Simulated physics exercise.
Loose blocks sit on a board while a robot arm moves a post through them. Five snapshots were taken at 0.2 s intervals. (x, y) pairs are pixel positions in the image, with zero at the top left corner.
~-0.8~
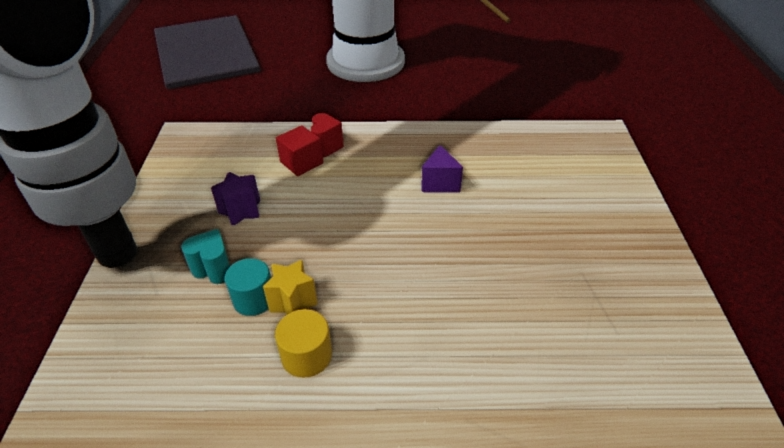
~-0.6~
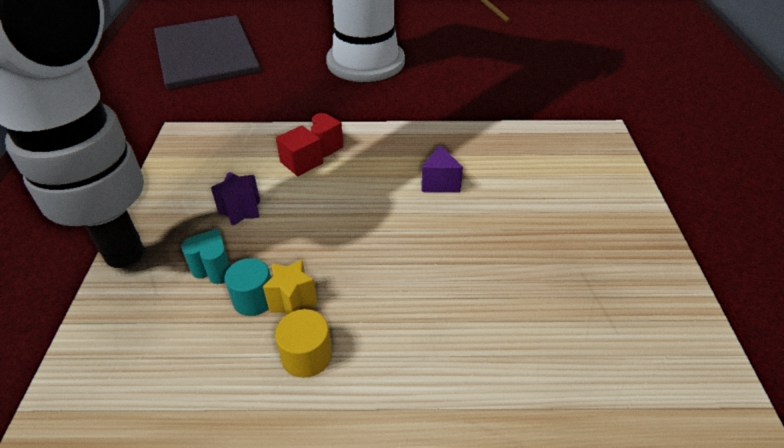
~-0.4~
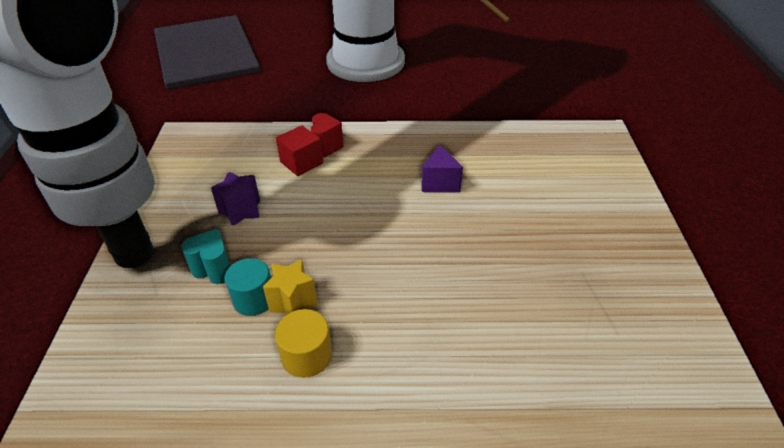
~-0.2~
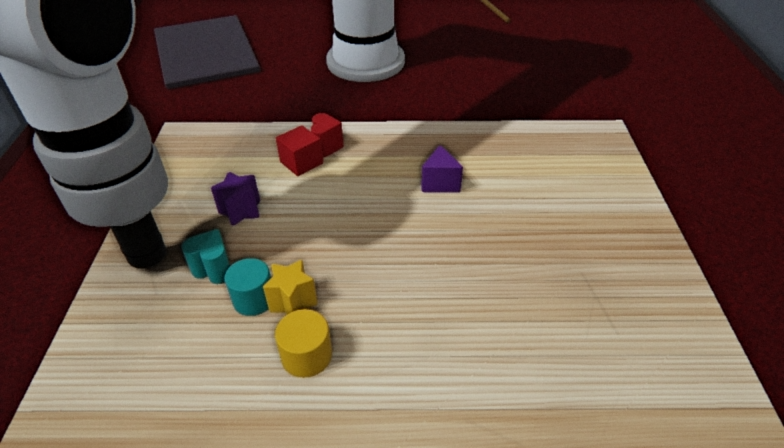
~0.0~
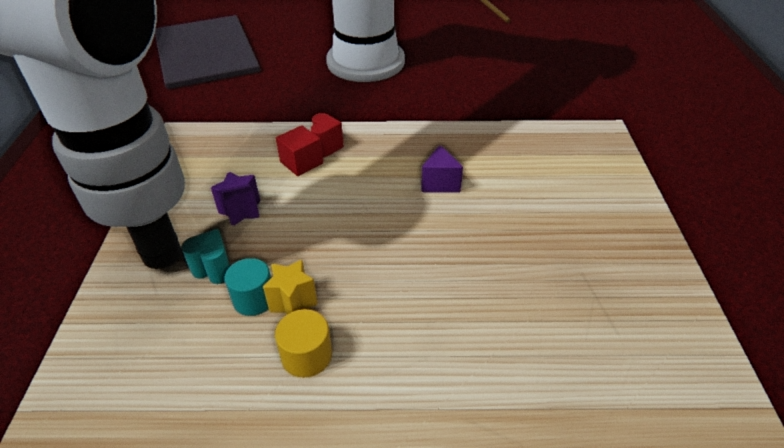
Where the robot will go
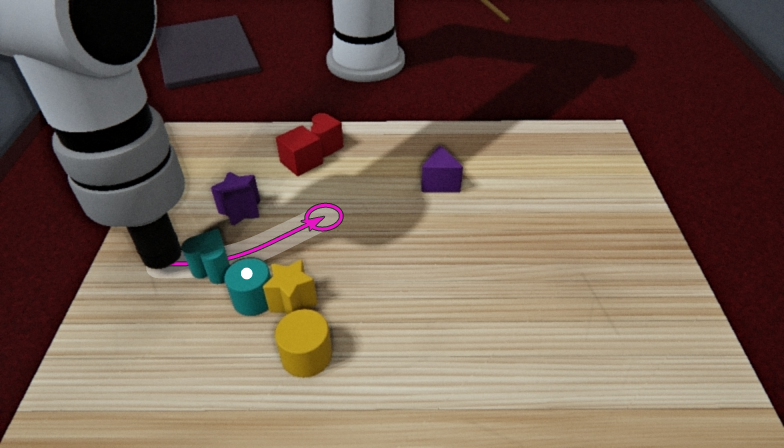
A white and black robot arm reaches in from the left over a pale wooden board on a dark red surface, seen from above at an angle by a still camera. A turquoise heart and circle, a yellow star and circle, and a purple star sit toward the left, with red blocks and a purple triangle farther back. The arm slides its black post slowly rightward toward the turquoise heart, while every block stays still.
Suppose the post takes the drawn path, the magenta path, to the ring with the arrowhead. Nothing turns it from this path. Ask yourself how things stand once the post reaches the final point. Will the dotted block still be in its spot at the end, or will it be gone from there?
The result: It moves.
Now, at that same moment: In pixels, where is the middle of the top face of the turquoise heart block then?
Put as a pixel place, it's (271, 246).
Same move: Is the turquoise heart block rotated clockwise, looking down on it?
Going by the path, yes.
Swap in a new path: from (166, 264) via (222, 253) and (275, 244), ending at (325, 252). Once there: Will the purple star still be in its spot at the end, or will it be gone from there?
It stays.
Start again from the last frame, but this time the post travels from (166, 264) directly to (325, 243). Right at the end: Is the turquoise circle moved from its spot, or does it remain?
Once the post is done, the turquoise circle is in a new spot.
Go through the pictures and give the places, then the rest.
In the first frame, post's lower end at (118, 255); turquoise heart block at (205, 244); purple star at (234, 184); turquoise circle at (247, 274); yellow star at (288, 276).
In the second frame, post at (125, 255); blocks still.
In the third frame, post at (135, 255); blocks still.
In the fourth frame, post at (147, 256); blocks still.
In the fifth frame, post at (163, 256); turquoise heart block at (205, 244); purple star at (234, 184); turquoise circle at (247, 274); yellow star at (288, 276).
Drawn move, from (166, 264) through (224, 259) and (277, 240) to (324, 217); the dot is on the turquoise circle.
What follows on the original path. One third of the way, post at (222, 251); turquoise heart block at (251, 247), turned 25° clockwise; turquoise circle at (254, 280); yellow star at (294, 279).
Two thirds of the way, post at (276, 232); turquoise heart block at (271, 246), turned 75° clockwise; turquoise circle at (255, 281); yellow star at (295, 279).
At the end, post at (323, 209); turquoise heart block at (271, 246), turned 75° clockwise; purple star still; turquoise circle at (255, 281); yellow star at (295, 279).
